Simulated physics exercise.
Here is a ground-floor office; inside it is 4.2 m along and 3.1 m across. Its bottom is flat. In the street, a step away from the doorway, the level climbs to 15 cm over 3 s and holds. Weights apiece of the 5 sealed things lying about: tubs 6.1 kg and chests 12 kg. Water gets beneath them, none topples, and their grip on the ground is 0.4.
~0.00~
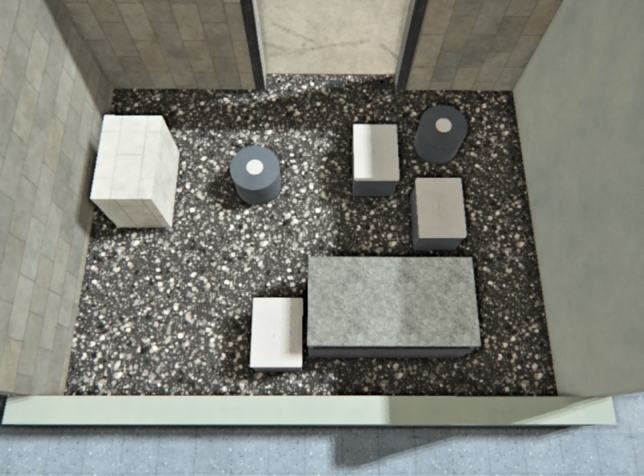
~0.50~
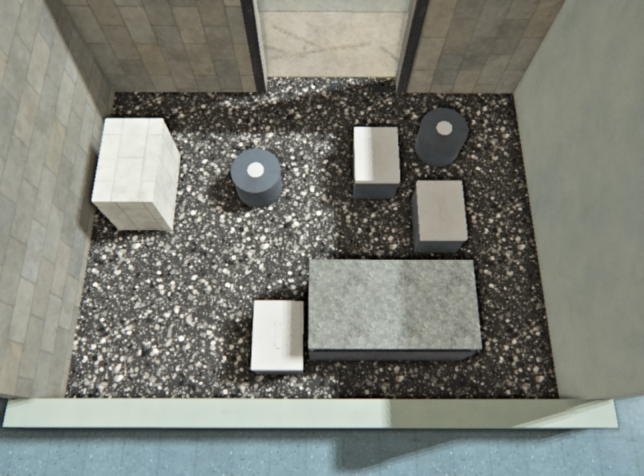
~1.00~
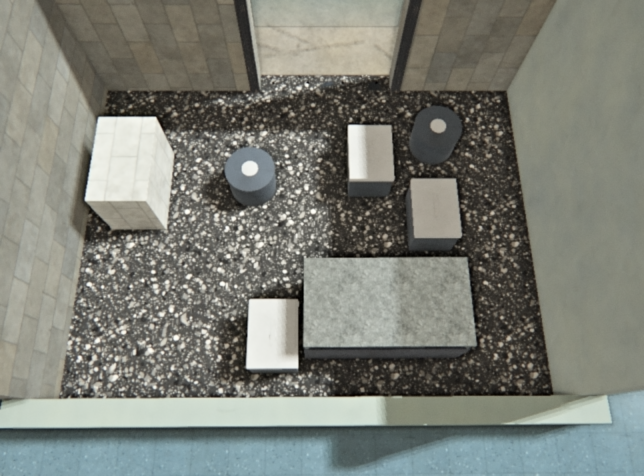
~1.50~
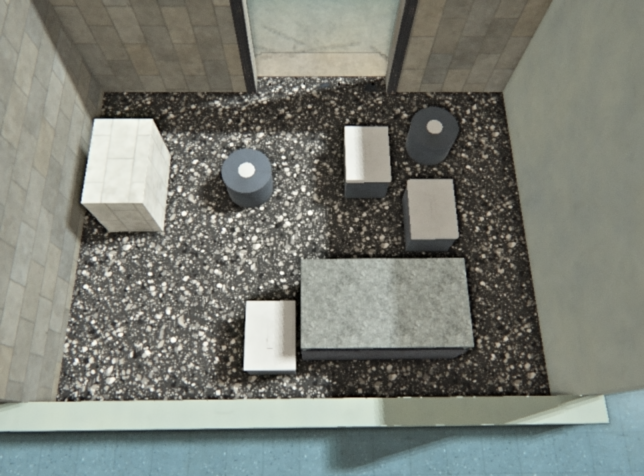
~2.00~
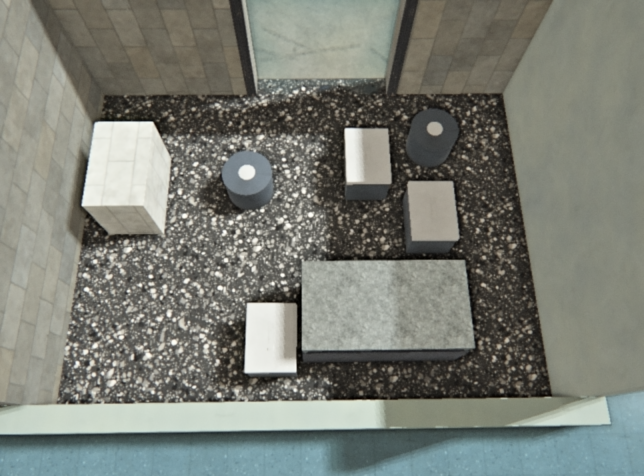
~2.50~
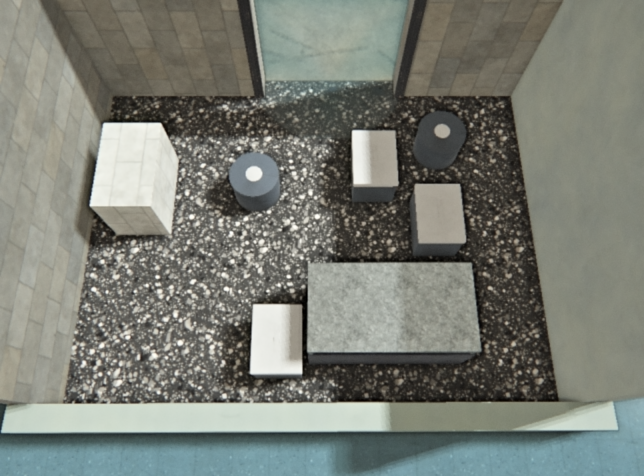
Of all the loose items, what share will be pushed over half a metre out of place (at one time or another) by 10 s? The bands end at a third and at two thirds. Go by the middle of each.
It is from one to two thirds.
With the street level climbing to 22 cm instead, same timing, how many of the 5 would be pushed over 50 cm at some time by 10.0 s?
In that case 5 of them.
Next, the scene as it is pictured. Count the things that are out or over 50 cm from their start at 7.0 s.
I count 3.
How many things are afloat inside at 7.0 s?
At that moment 2.
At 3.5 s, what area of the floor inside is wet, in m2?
Some 2.0 m2.
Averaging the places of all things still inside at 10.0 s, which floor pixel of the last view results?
Near (373, 274).
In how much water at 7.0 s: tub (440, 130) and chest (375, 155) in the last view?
About 3 and 7 cm.
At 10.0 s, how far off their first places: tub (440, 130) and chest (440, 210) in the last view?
In that order: 20 cm, 140 cm.
After 3.5 s 0 of 5 are over 50 cm from their spots; 0 afloat.
After 4.5 s 1 of 5 are over 50 cm from their spots; 0 afloat.
After 7.0 s 3 of 5 are over 50 cm from their spots; 2 afloat.
After 10.0 s 3 of 5 are over 50 cm from their spots, and 3 have been at some point; 5 afloat.
